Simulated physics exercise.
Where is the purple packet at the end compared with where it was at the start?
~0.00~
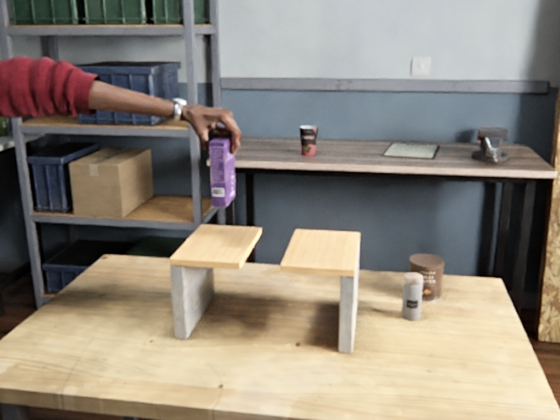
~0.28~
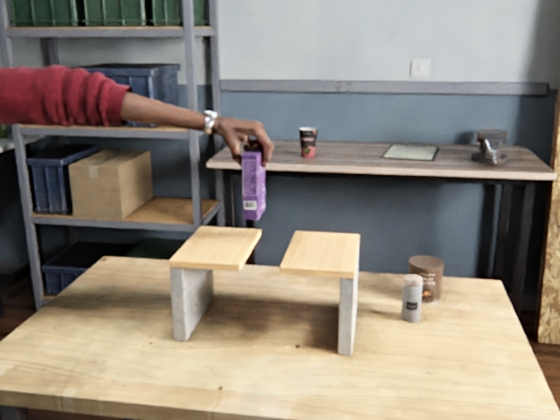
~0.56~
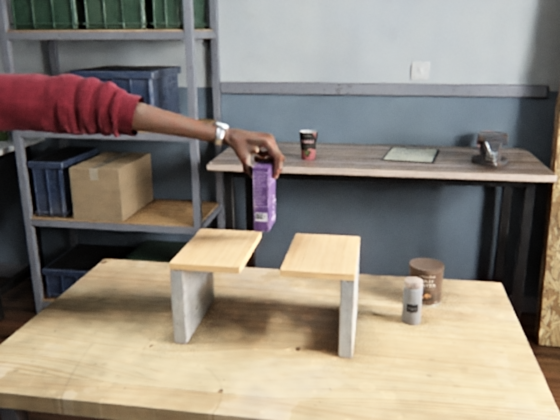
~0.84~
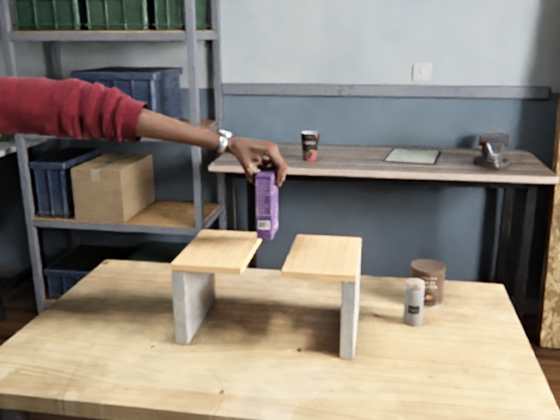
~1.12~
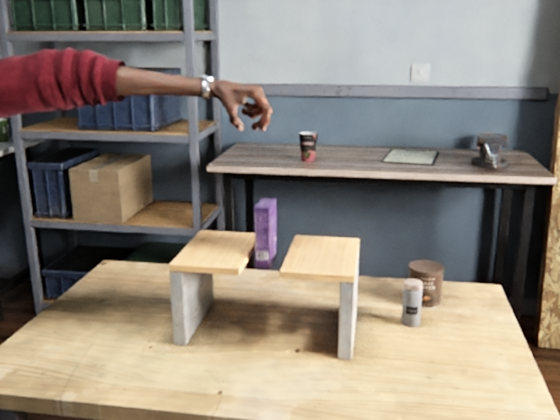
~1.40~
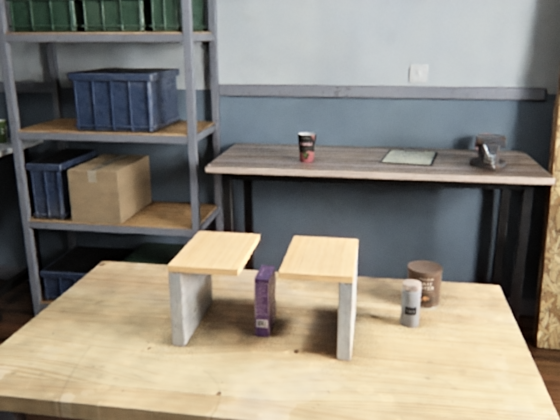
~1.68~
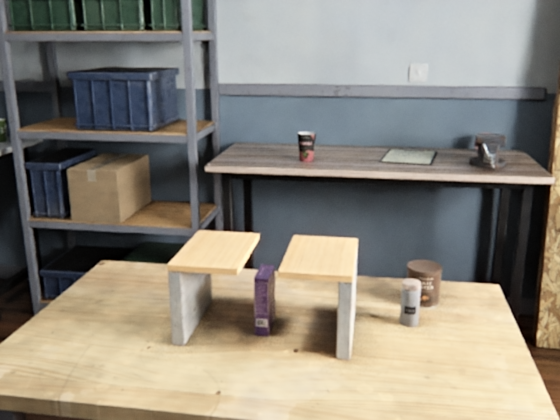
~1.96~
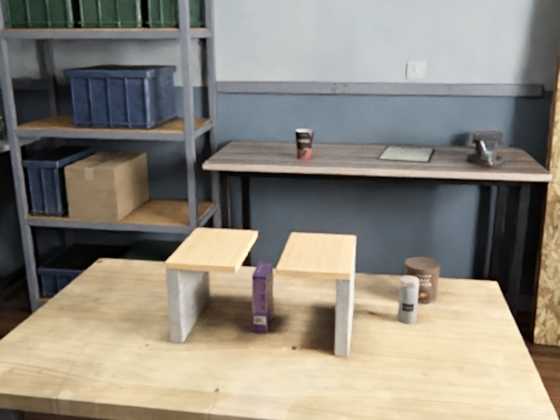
At the start it is held in the air above the left board of the stand. At the end it stands upright on the table, lower and further right, between the two grey supports.
